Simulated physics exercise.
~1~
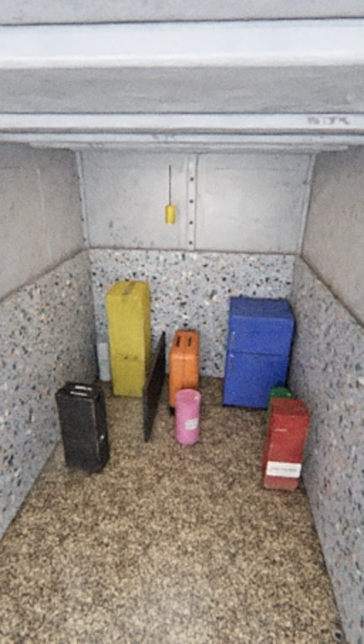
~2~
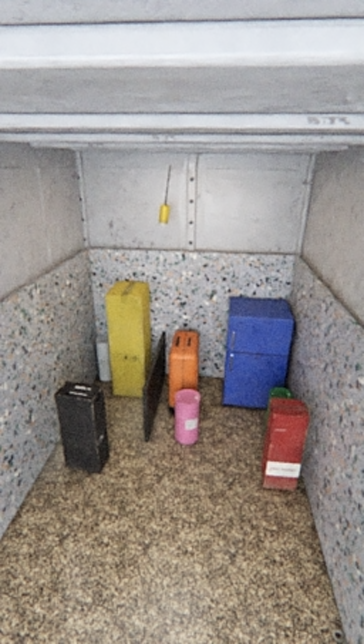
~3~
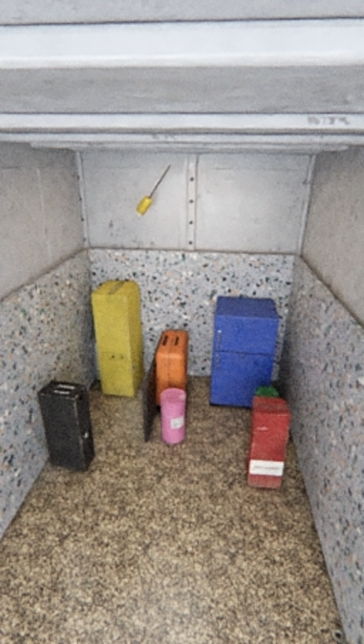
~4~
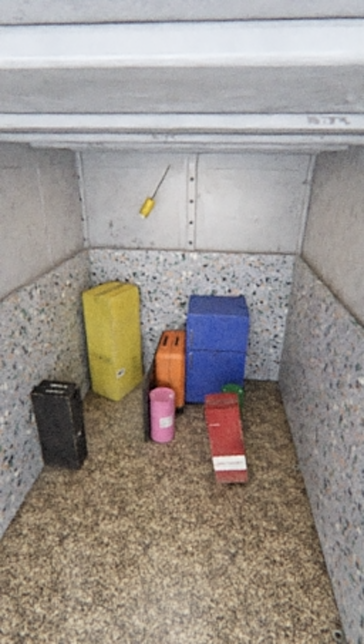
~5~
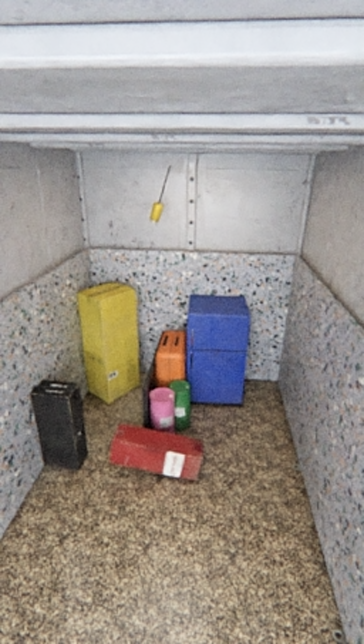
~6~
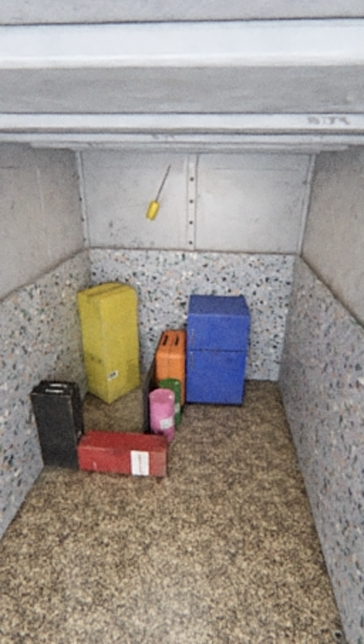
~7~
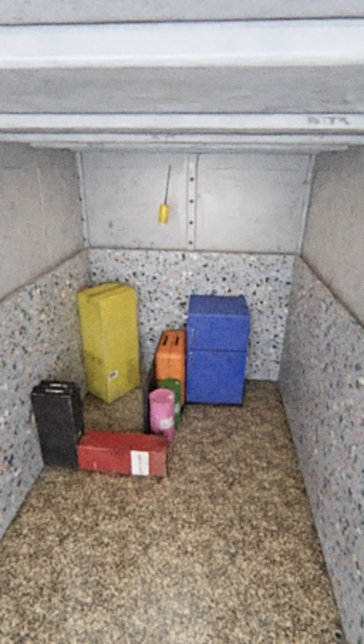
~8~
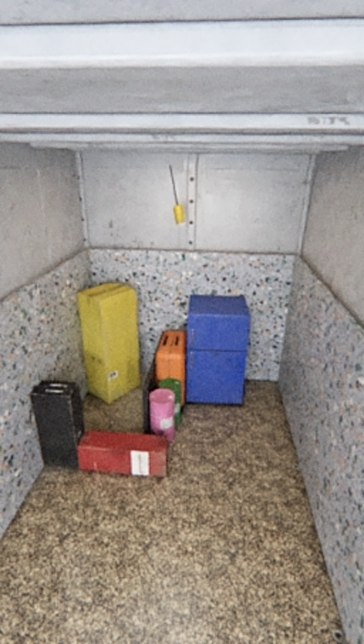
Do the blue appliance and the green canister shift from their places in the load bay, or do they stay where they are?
Both of them shift. The blue appliance and the green canister slide to the left and end up away from where they started.
